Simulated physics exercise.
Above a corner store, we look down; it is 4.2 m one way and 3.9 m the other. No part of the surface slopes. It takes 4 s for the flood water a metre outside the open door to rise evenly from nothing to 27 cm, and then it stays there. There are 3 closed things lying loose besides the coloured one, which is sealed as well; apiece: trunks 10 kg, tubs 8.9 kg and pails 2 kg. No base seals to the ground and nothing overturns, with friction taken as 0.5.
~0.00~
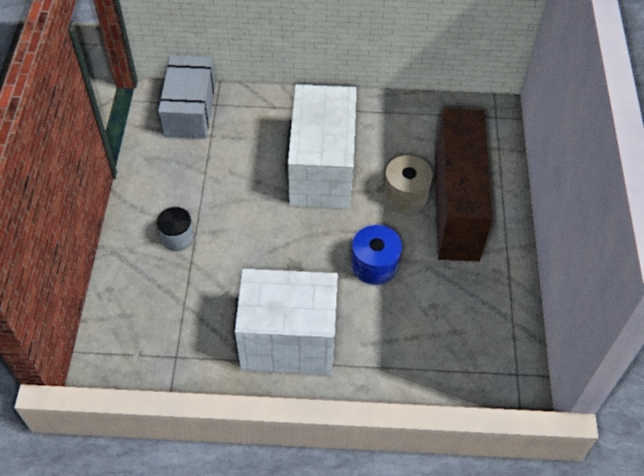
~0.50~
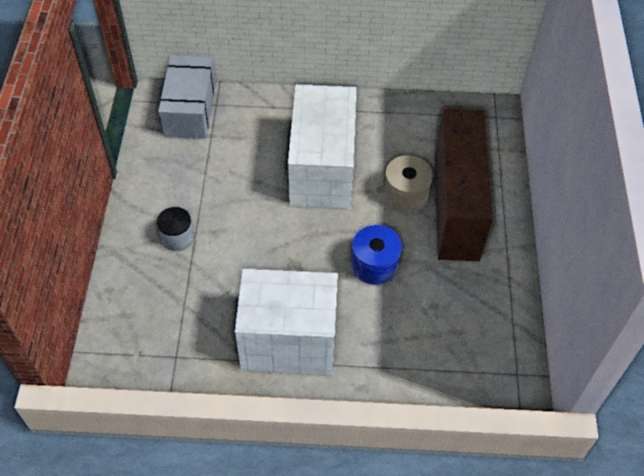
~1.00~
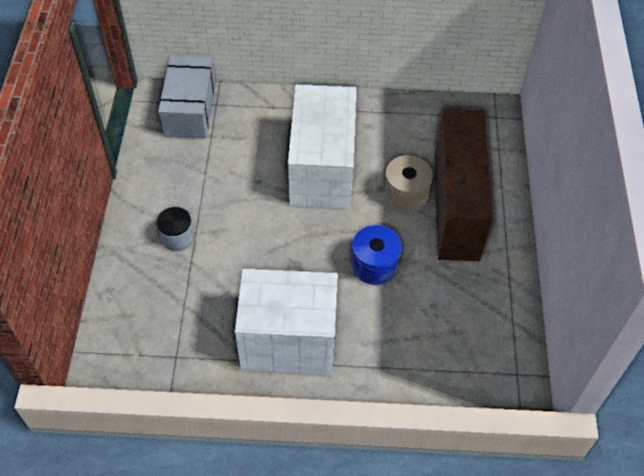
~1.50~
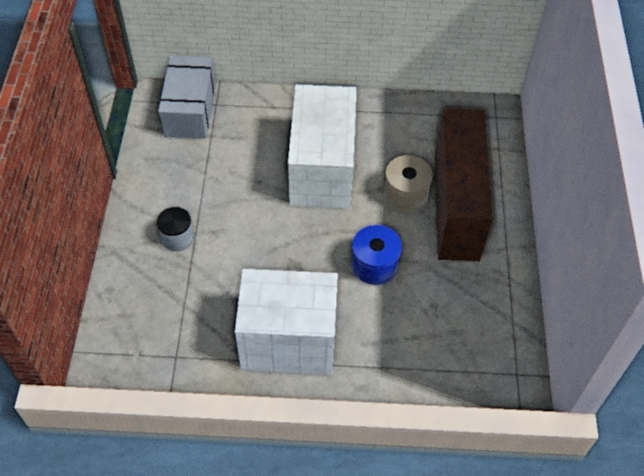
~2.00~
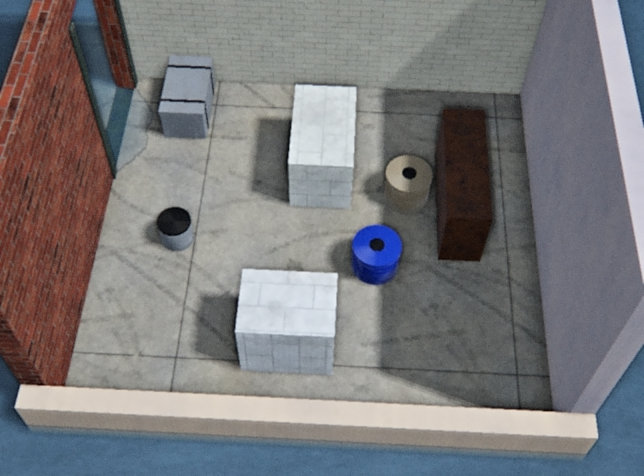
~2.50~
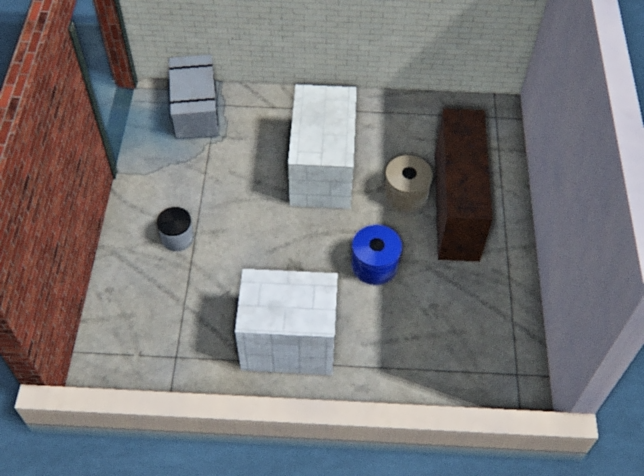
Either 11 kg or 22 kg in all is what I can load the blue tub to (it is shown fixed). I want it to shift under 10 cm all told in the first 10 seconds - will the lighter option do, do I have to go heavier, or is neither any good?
You have to go heavier.
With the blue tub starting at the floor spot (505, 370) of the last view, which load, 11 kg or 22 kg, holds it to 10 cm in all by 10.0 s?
Looking at the loads, neither keeps it.
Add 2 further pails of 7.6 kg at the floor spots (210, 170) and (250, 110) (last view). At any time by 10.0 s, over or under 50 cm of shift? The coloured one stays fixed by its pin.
In the order given, beyond the mark and then beyond the mark.
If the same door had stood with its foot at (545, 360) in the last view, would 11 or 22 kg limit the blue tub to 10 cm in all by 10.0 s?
Result: Neither option suffices.
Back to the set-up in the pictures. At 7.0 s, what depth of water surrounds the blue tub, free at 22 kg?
Close to 5 cm deep.
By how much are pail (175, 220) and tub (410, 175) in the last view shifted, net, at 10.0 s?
10 cm and 40 cm respectively.
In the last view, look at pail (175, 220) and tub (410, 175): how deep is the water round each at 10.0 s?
Close to 3 and 7 centimetres.
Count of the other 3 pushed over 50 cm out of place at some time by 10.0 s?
Answer: 1.
After 3.5 s the blue tub would be 0 cm from its start with 11 kg and 0 cm from its start with 22 kg; 0 cm of water round it then.
After 4.5 s the blue tub would be 0 cm from its start with 11 kg and 0 cm from its start with 22 kg; 1 cm of water round it then.
After 7.0 s the blue tub would be 9 cm from its start with 11 kg and 0 cm from its start with 22 kg; 5 cm of water round it then.
After 10.0 s the blue tub would be 39 cm from its start with 11 kg and 0 cm from its start with 22 kg; 10 cm of water round it then.
